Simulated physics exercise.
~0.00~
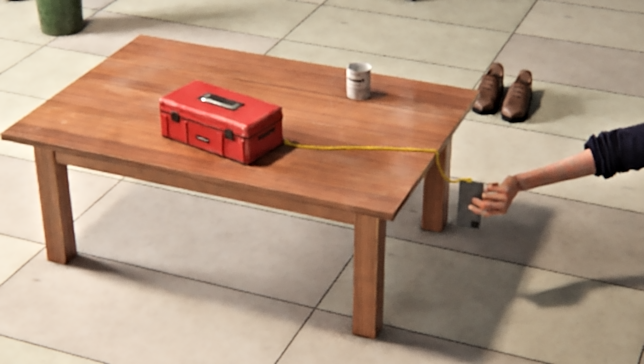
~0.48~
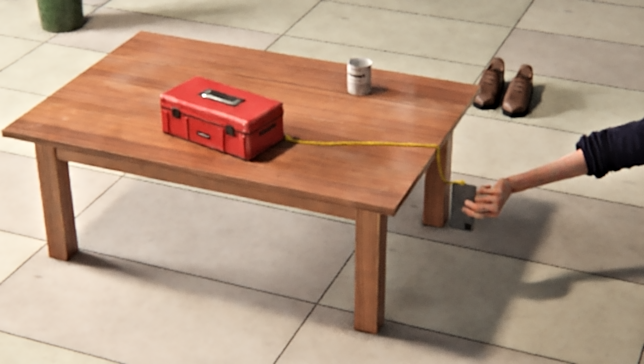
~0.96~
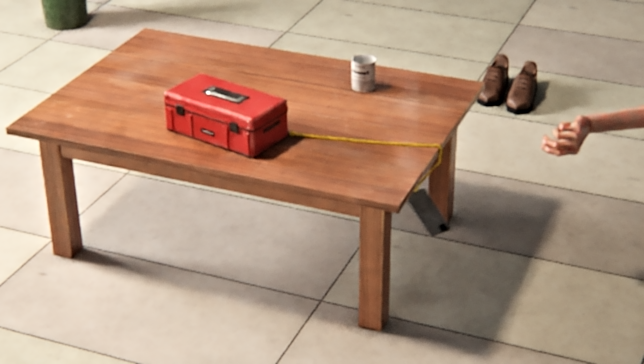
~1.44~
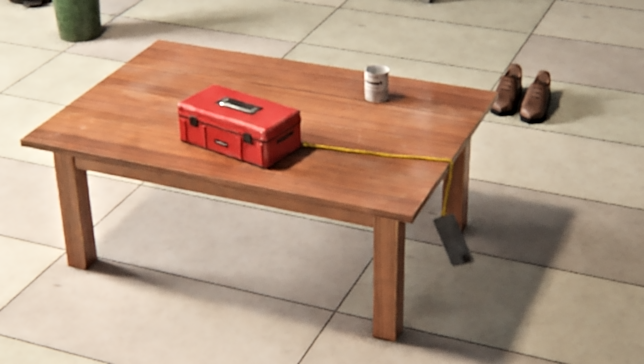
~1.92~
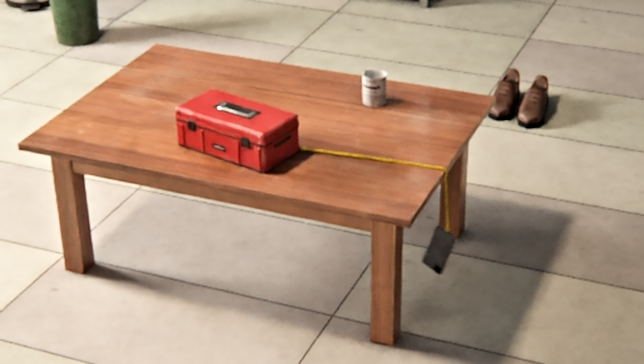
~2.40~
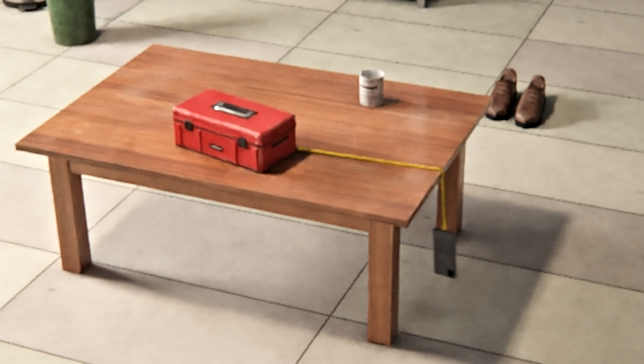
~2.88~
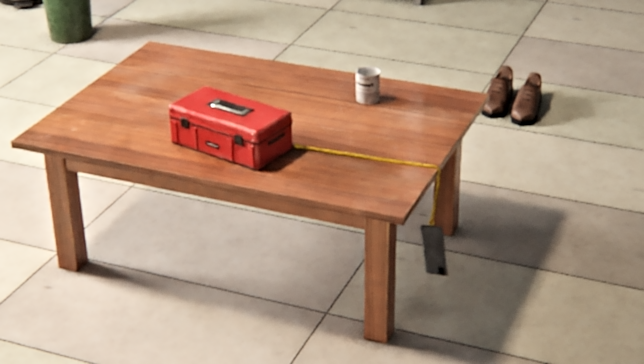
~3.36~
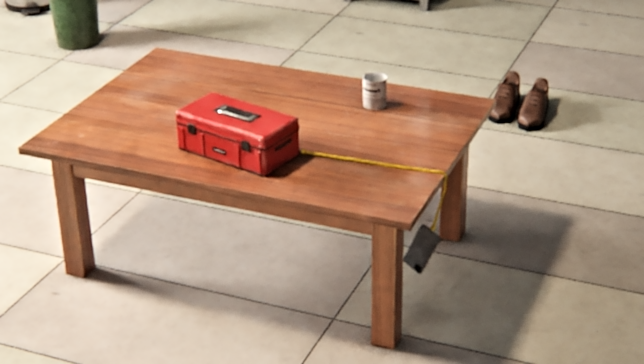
A grey phone tied to a yellow shoelace is held by a hand at the right, just beyond the edge of a wooden table seen from above at an angle on a pale tiled floor. The lace runs across the tabletop to a red toolbox, with a white cup behind it and brown shoes on the floor beyond. The hand lets go and draws back out of view. The phone swings beneath the table's edge, tilting one way and then the other as the lace holds it. It ends still dangling above the floor, while the toolbox and cup stay put.
